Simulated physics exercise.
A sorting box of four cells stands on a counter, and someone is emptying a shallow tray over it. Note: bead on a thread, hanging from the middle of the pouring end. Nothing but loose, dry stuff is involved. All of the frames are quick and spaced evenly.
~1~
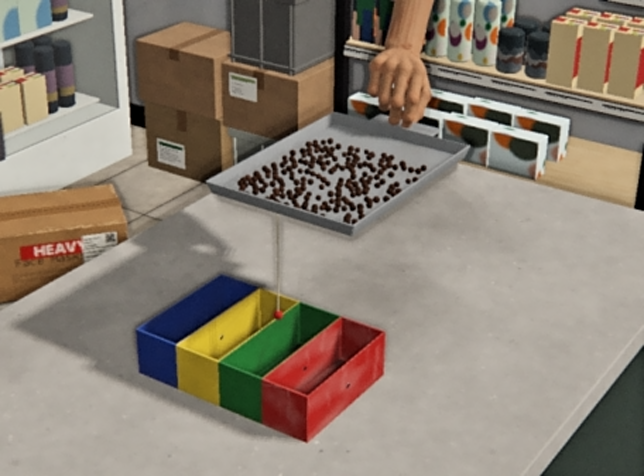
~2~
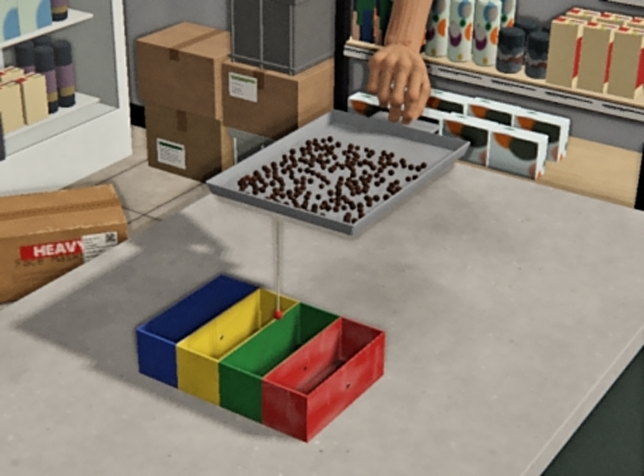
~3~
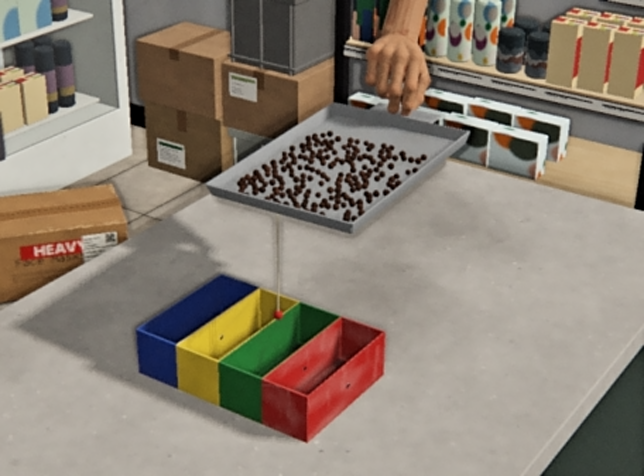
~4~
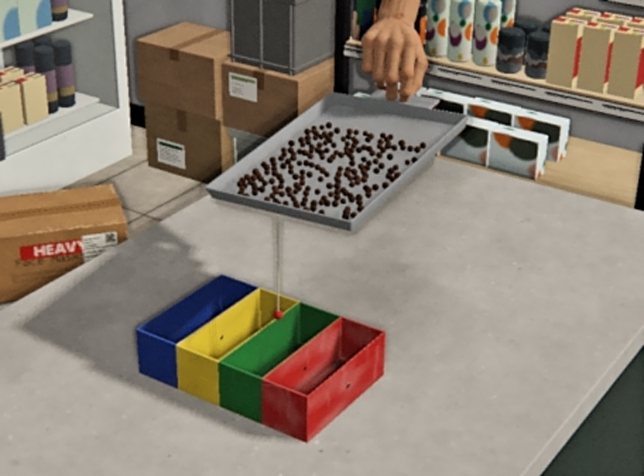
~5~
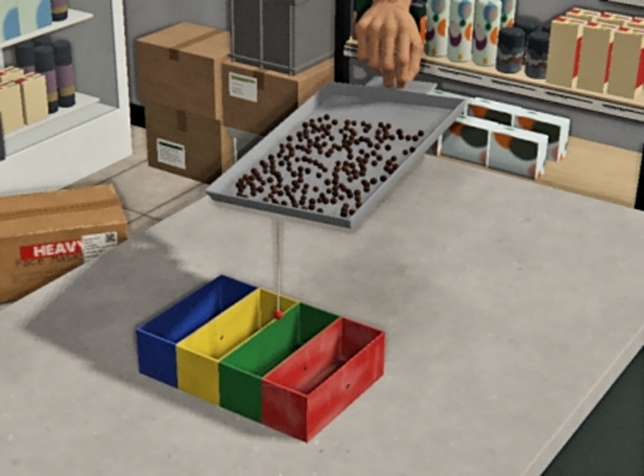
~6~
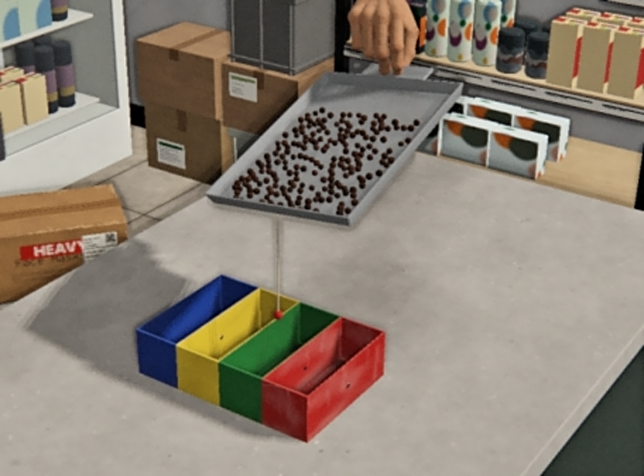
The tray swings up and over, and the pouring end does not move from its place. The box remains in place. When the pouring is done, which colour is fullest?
Fullest: The blue cell.
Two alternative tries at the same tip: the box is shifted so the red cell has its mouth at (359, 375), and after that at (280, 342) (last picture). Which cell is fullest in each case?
Case 1 - the blue one; case 2 - yellow.
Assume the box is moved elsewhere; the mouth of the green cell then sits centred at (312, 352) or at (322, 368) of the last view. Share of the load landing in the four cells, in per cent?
Roughly 60 % and then 20 %.
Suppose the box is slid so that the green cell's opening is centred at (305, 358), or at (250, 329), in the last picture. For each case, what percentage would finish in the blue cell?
60 per cent the first time, 10 per cent the second time.
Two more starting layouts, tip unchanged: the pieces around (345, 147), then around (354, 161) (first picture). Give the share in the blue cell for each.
You'd get near 80 percent first and near 80 percent after that.
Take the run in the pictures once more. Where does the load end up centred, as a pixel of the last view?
It settles centred around (201, 352).
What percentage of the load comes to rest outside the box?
Some 0 percent of the load.
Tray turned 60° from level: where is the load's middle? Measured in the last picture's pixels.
About (245, 192).
Soon, tray tipped steeply; nearly all on the tray; a stray few in the blue cell; a small part falling or outside the box.
A while on, tray tipped right over; a small part on the tray; about half in the blue cell; about a quarter in the yellow cell; about a quarter falling or outside the box.
Towards the end, tray tipped past a quarter turn; about two thirds in the blue cell; about a quarter in the yellow cell; a stray few in the green cell; a stray few falling or outside the box.
Finally, tray tipped past a quarter turn; about two thirds in the blue cell; about a quarter in the yellow cell; a stray few in the green cell; none in the red cell; a stray few outside the box.
